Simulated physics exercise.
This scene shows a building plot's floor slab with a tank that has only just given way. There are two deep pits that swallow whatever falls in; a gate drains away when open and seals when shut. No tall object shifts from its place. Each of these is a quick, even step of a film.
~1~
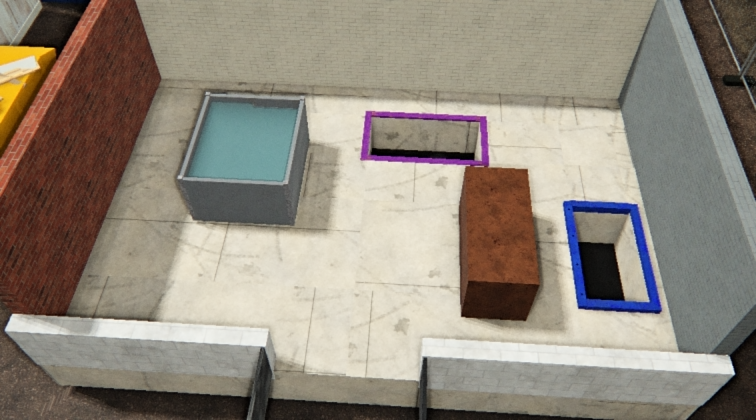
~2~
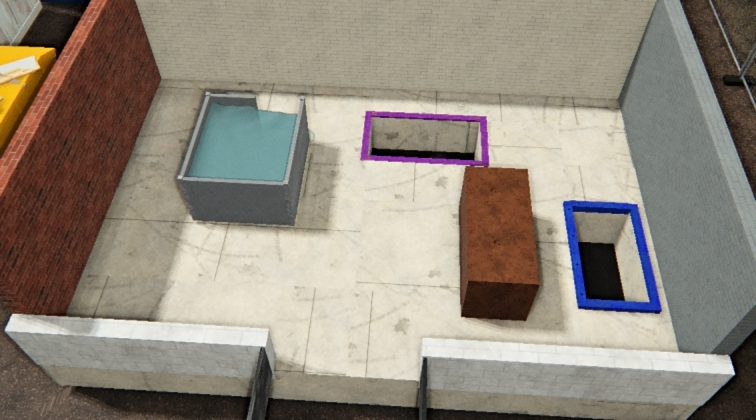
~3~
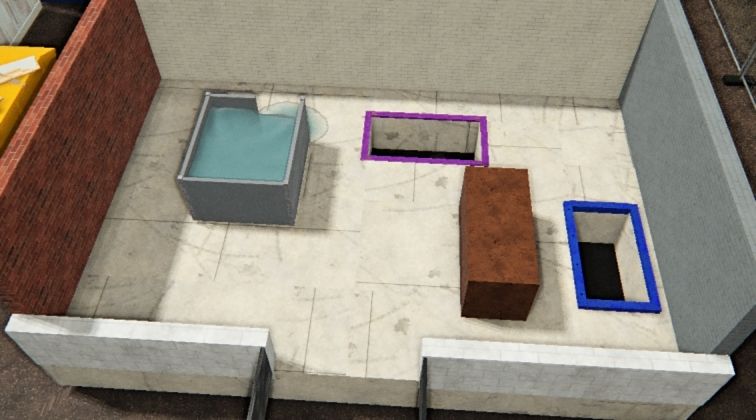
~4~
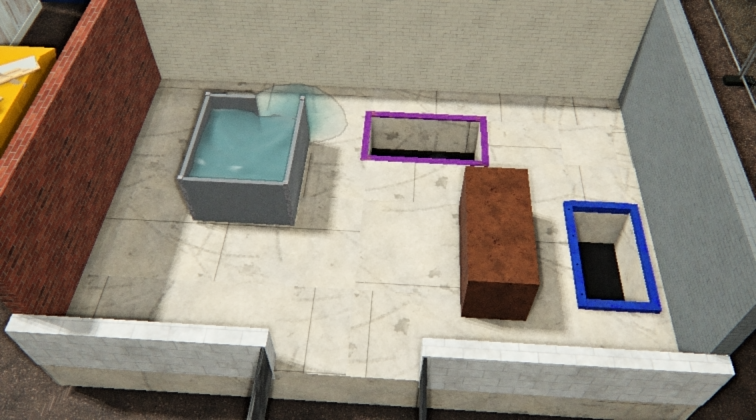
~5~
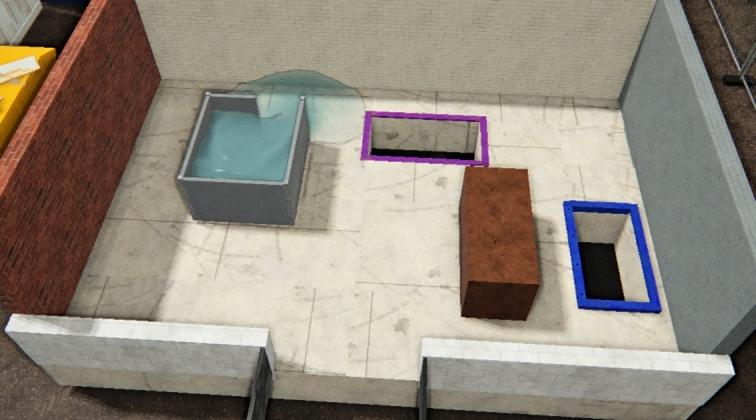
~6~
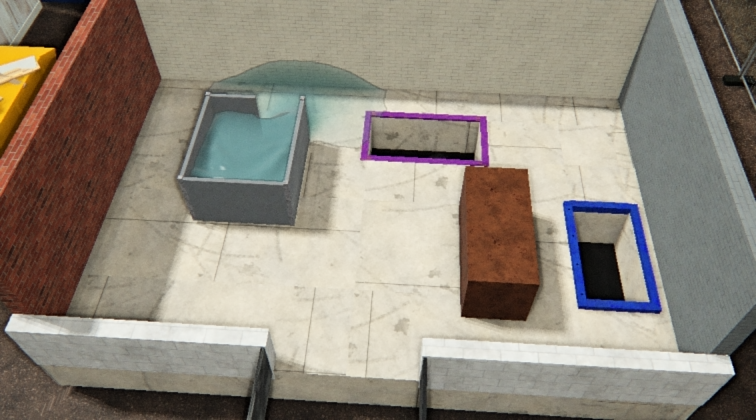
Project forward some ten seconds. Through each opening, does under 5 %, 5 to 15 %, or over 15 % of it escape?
Outcome: The gate swallows below five per cent; the purple pit swallows beyond fifteen per cent; the blue pit swallows below five per cent.
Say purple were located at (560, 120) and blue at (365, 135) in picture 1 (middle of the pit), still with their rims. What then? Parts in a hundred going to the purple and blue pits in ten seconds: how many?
Purple 14 %; blue 15 %.
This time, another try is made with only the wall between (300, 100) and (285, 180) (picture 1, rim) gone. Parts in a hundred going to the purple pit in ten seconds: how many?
Roughly 45 per cent goes to the purple pit.
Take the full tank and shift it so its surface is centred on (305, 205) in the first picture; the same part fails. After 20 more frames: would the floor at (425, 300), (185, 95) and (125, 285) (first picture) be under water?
Checking the three spots, I get high and dry, swamped, high and dry.
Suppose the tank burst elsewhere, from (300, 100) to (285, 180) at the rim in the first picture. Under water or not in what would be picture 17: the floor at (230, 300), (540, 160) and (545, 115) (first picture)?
Spot by spot: Unaffected, then soaked through, then unaffected.
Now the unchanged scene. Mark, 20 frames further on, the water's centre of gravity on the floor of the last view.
Somewhere near (295, 147).
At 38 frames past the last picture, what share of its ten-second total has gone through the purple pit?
It would be roughly 70 percent of the ten-second total.
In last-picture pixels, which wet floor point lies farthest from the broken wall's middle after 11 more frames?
My pick would be pixel (616, 103).
A moment on, water covers 15 % of the floor; the gate 0 %, the purple pit 1 %, the blue pit 0 %.
Next, water covers 25 % of the floor; the gate 0 %, the purple pit 6 %, the blue pit 0 %.
Then, water covers 40 % of the floor; the gate 0 %, the purple pit 13 %, the blue pit 0 %.
Later, water covers 60 % of the floor; the gate 0 %, the purple pit 21 %, the blue pit 0 %.
In the end, water covers 90 % of the floor; the gate 1 %, the purple pit 29 %, the blue pit 1 %.
